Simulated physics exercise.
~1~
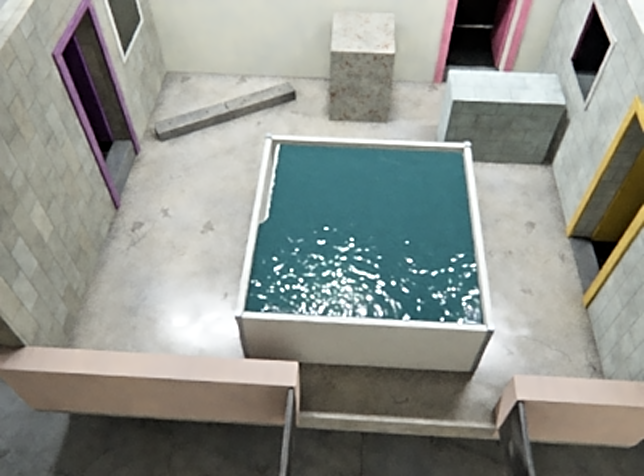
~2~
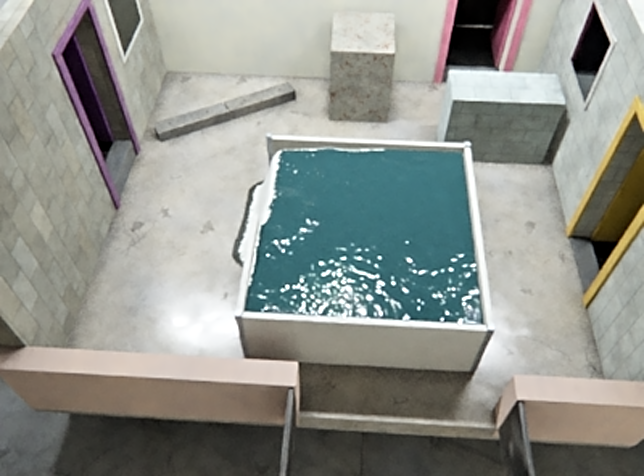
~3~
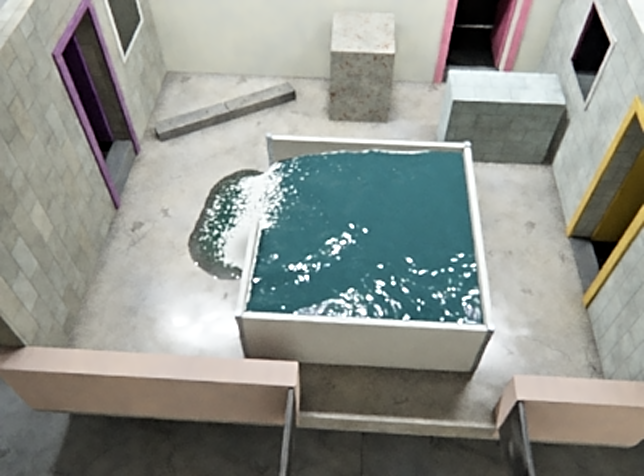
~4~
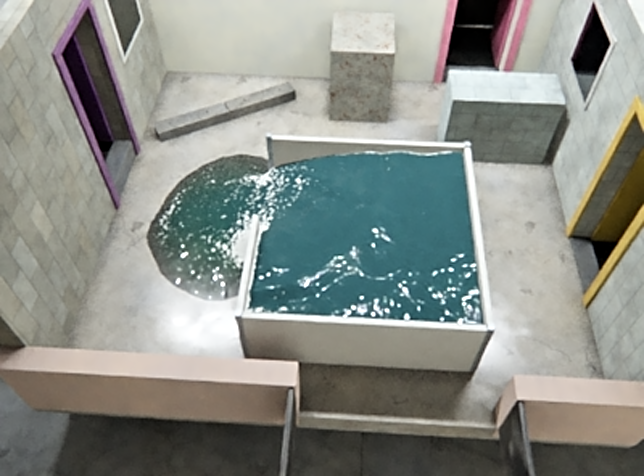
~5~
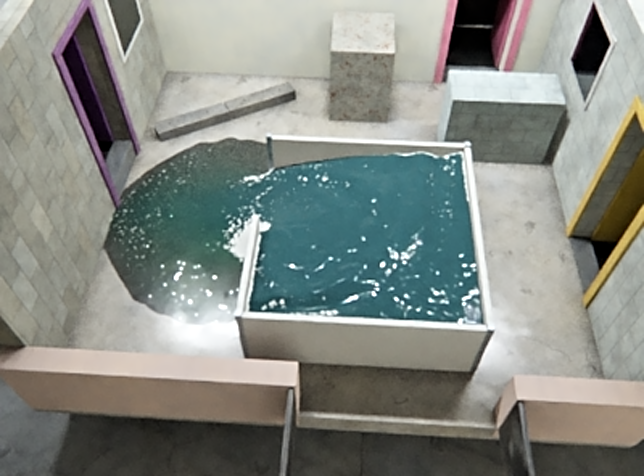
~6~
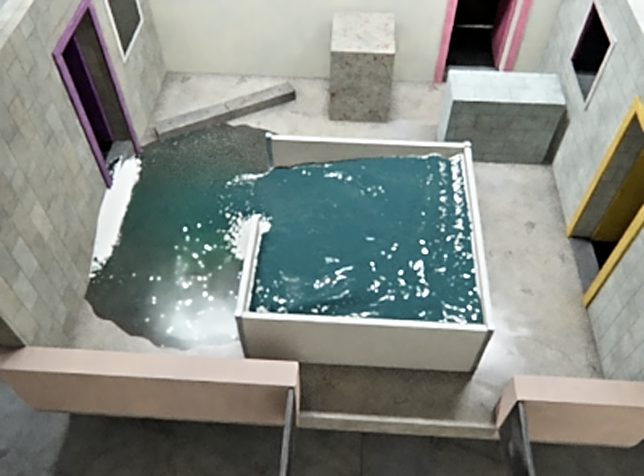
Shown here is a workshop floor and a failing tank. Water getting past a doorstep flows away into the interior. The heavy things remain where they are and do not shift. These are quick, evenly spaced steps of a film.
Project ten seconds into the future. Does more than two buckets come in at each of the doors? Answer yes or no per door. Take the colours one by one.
The yellow door yes, the purple door yes, the pink door no.
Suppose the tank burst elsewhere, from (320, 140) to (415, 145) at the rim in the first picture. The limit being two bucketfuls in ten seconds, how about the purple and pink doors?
In short: The purple one ends up below, the pink one ends up above.
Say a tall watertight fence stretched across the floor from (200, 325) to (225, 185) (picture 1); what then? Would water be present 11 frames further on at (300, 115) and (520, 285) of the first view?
Submerged and spared, in that order.
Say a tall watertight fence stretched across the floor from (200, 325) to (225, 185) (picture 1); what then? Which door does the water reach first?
Looking at it, it's the purple one here.
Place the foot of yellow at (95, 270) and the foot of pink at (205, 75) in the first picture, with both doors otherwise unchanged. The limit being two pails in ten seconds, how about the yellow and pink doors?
Lab note - yellow door: Over the limit; pink door: Over the limit.
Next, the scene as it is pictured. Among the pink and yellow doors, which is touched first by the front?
The pink-painted one.
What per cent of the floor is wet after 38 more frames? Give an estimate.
The answer is around 90 per cent.
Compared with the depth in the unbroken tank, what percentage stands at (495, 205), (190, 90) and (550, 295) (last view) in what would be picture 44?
First spot 4 %, second 25 %, third 2 %.
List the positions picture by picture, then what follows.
In the first frame, still water in the tank at (365, 225).
In the second frame, water pours out at (269, 210) and has run to a hidden place.
In the third frame, water pours out at (269, 211) and has run to (199, 256).
In the fourth frame, water pours out at (269, 212) and has run to (155, 238).
In the fifth frame, water pours out at (269, 212) and has run to (108, 236).
In the sixth frame, the front is at (138, 152), out from the gap at (269, 211).
A moment on, water covers 30 % of the floor; the yellow door not reached, the purple door over two buckets in, the pink door not reached.
Next, water covers 45 % of the floor; the yellow door not reached, the purple door far over two buckets in, the pink door not reached.
Then, water covers 65 % of the floor; the yellow door not reached, the purple door far over two buckets in, the pink door not reached.
Later, water covers 90 % of the floor; the yellow door wet at the sill, nothing in, the purple door far over two buckets in, the pink door wet at the sill, nothing in.
In the end, water covers 95 % of the floor; the yellow door over two buckets in, the purple door far over two buckets in, the pink door under two buckets in.
